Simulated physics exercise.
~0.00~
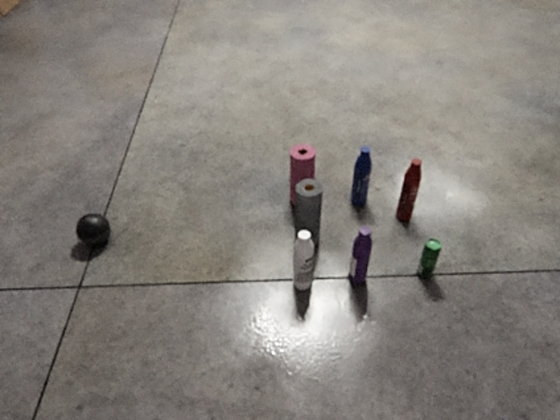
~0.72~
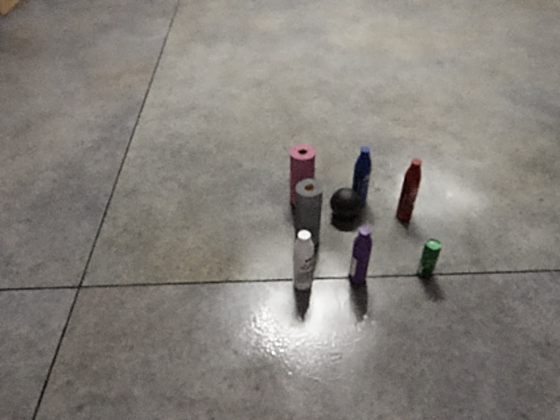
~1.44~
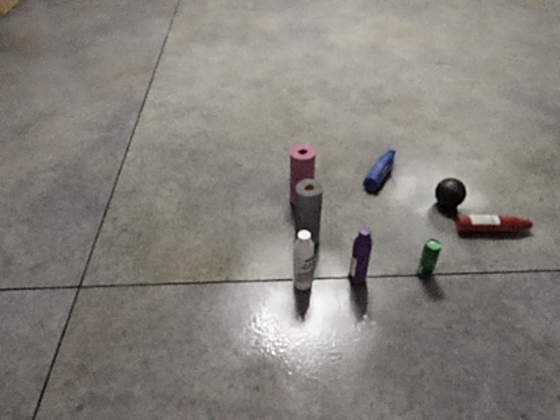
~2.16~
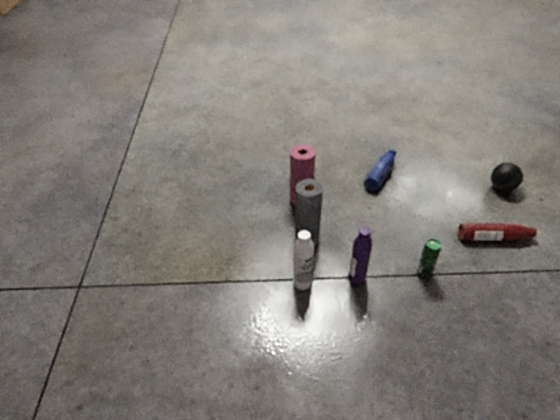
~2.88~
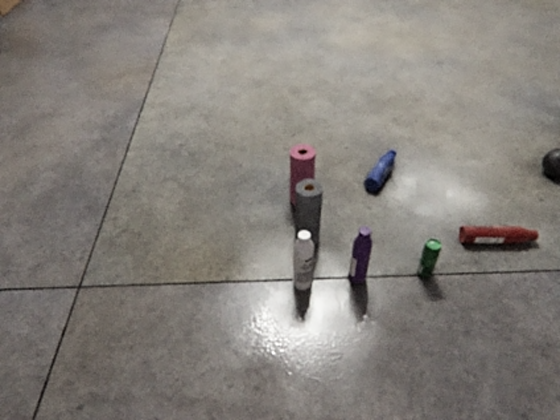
The video shows a black ball rolling right across a gray floor into a group of standing bottles, rolls and a green can, knocking over the blue and red bottles. The ball continues to the right edge, while the other objects remain upright.
